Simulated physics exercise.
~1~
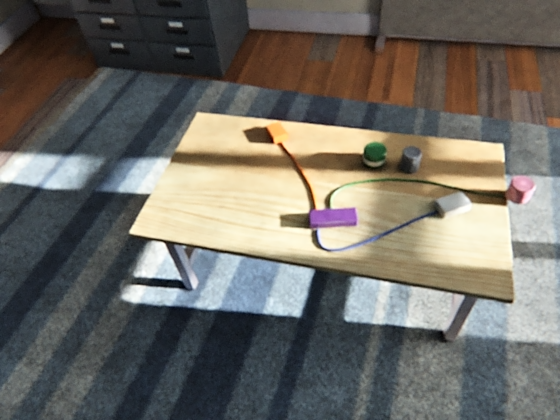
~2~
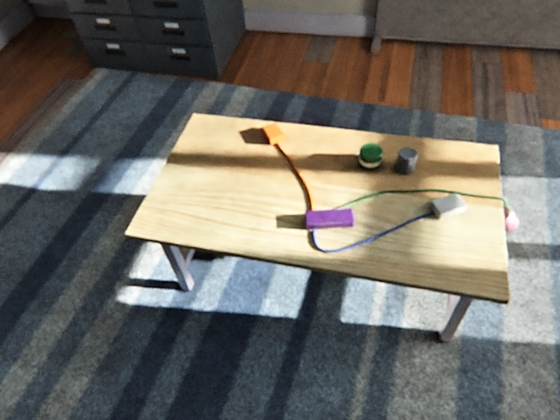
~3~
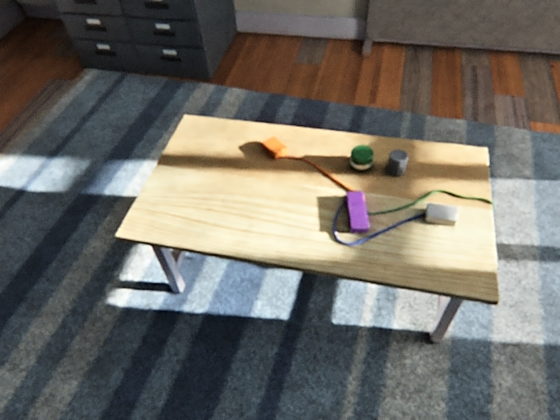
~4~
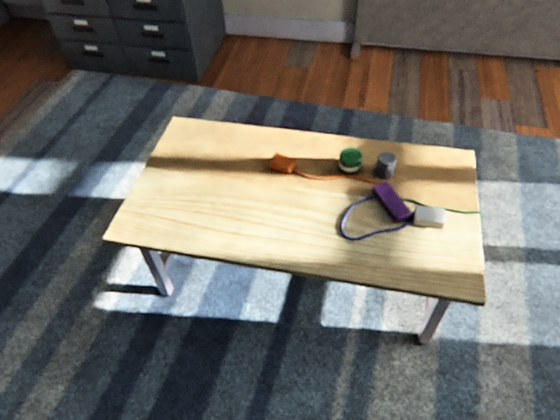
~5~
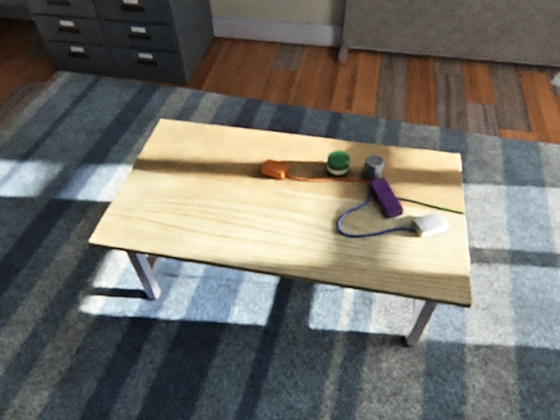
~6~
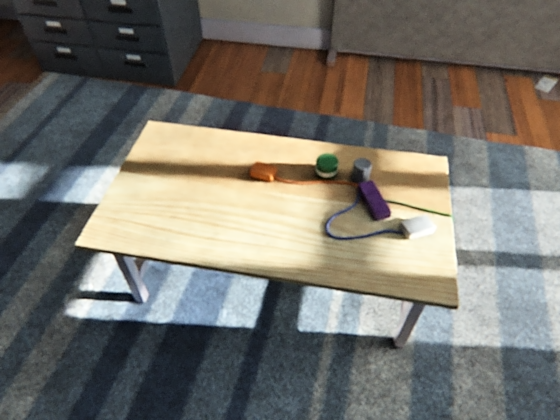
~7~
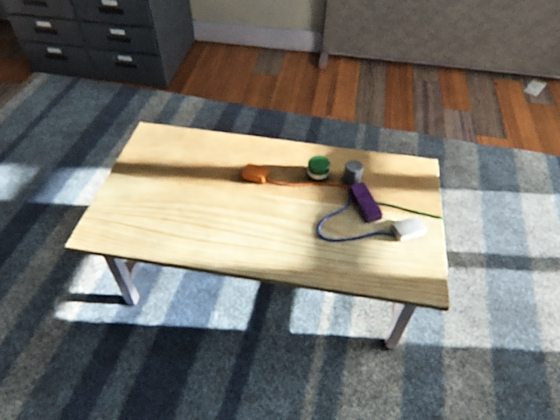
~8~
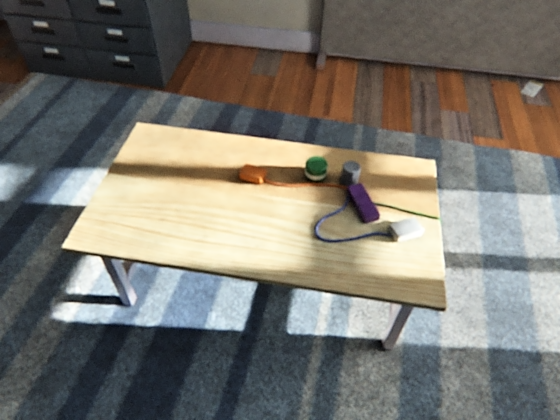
A pale wooden table stands on a blue and grey striped rug, seen from above at an angle, with grey drawers behind it. On top, cables join a purple strip near the middle to an orange device at the back left and a white charger on the right, while a green cable runs to a pink object at the right edge, near green and grey containers. The pink object drops out of sight. The strip swings round and slides right, dragging the orange device and shifting the charger. Everything settles on the table, the strip resting near the grey container.
